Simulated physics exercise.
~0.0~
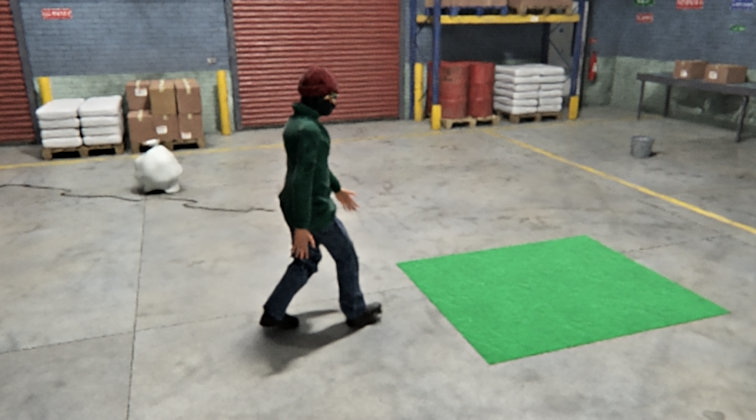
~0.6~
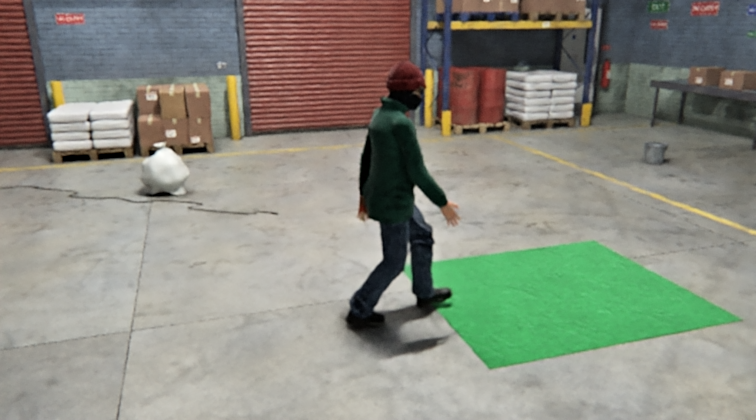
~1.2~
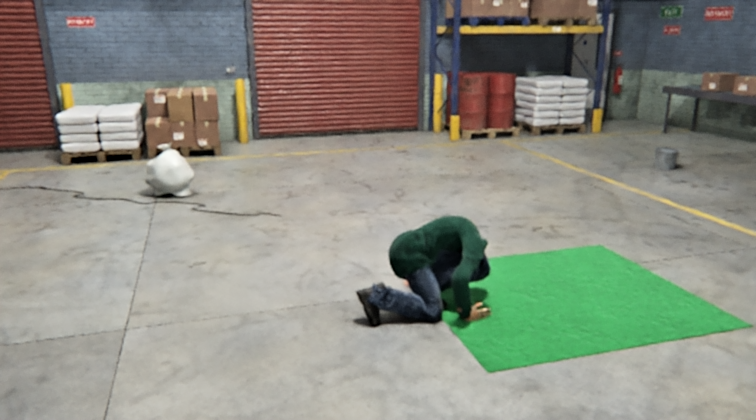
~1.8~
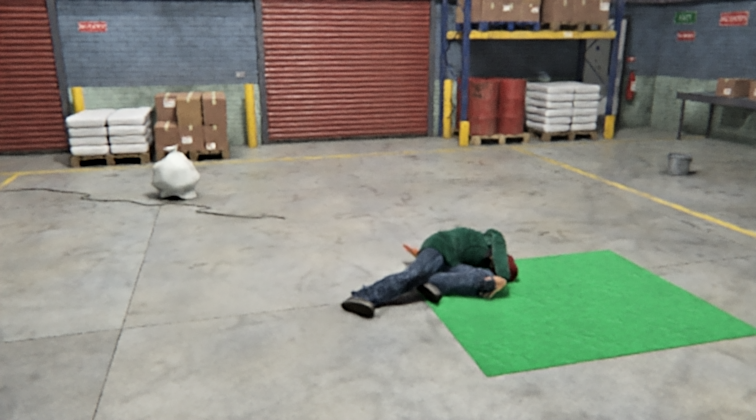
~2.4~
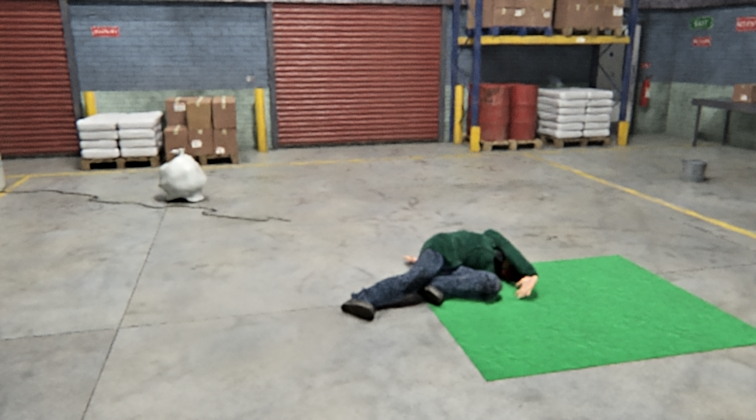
A person in a red beanie, green jacket and jeans walked right across a warehouse floor towards a green mat, dropped to their knees at its near edge, then slumped over and ended up lying on their side, partly across that edge.
